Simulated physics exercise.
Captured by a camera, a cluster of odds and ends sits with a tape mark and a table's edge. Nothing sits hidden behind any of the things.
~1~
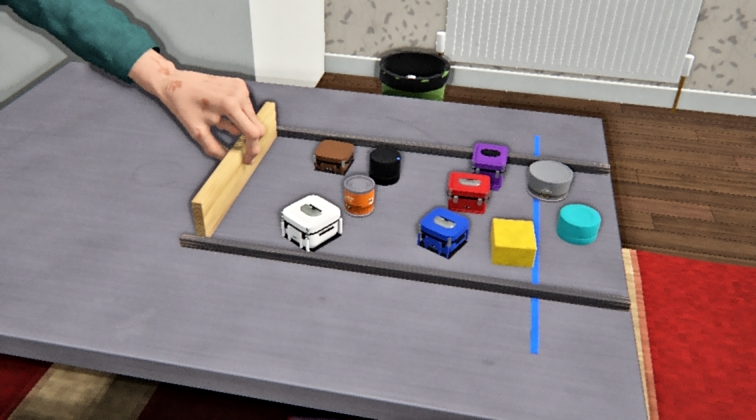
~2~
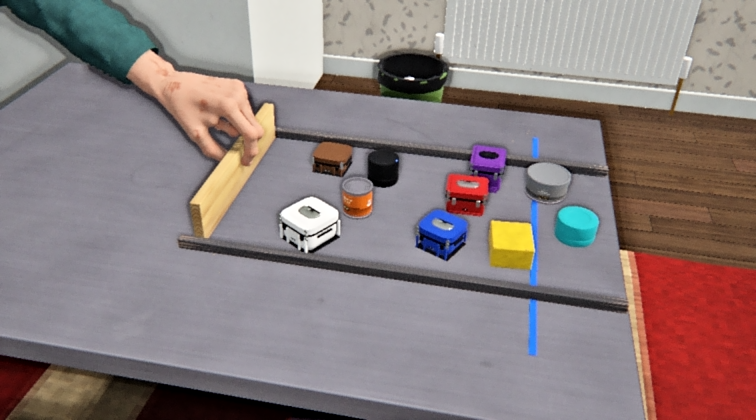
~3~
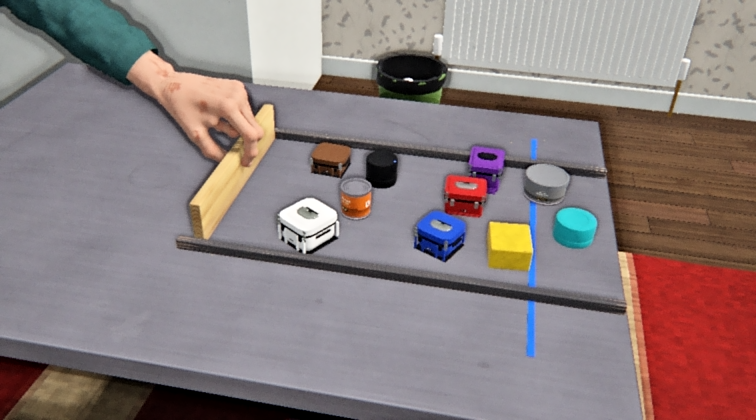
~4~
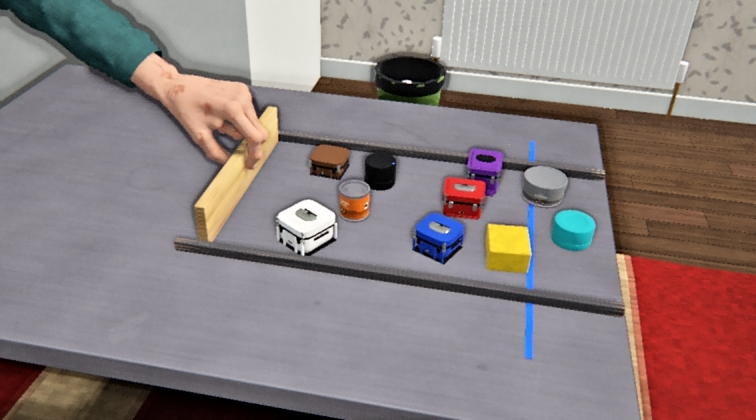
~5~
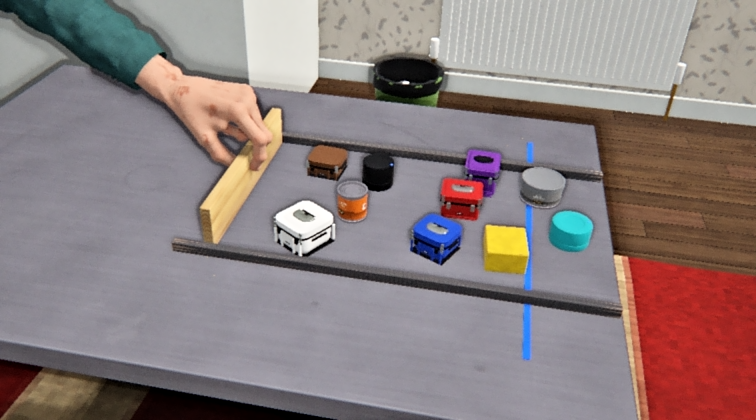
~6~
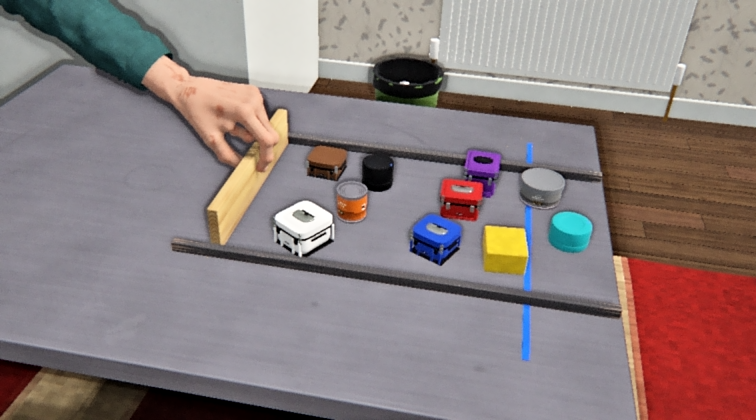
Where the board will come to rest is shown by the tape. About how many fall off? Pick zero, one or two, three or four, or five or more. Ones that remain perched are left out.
One or two fall off.
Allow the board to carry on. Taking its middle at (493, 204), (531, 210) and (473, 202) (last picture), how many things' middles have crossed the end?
Counts per position: 0 / 2 / 0.
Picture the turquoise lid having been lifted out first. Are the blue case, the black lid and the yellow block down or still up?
Blue case - safe; black lid - safe; yellow block - gone.
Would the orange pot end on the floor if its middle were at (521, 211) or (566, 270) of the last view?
In turn it survives; drops off.
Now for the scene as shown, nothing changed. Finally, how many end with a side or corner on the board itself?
It touches 4.
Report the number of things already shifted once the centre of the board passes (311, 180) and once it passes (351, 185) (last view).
Counting first: 2, next 4.
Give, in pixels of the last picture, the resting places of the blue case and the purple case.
One ends up near (593, 258) and the other near (586, 178).
Soon after, none off yet; turquoise lid at rest near (570, 232); grey pot at rest near (541, 189); yellow block at rest near (504, 250).
Then, none off yet; turquoise lid at rest near (570, 232); grey pot at rest near (546, 189); yellow block moved about its own width near (537, 255).
At rest, the number that fall off is one or two; fallen, yellow block and grey pot.
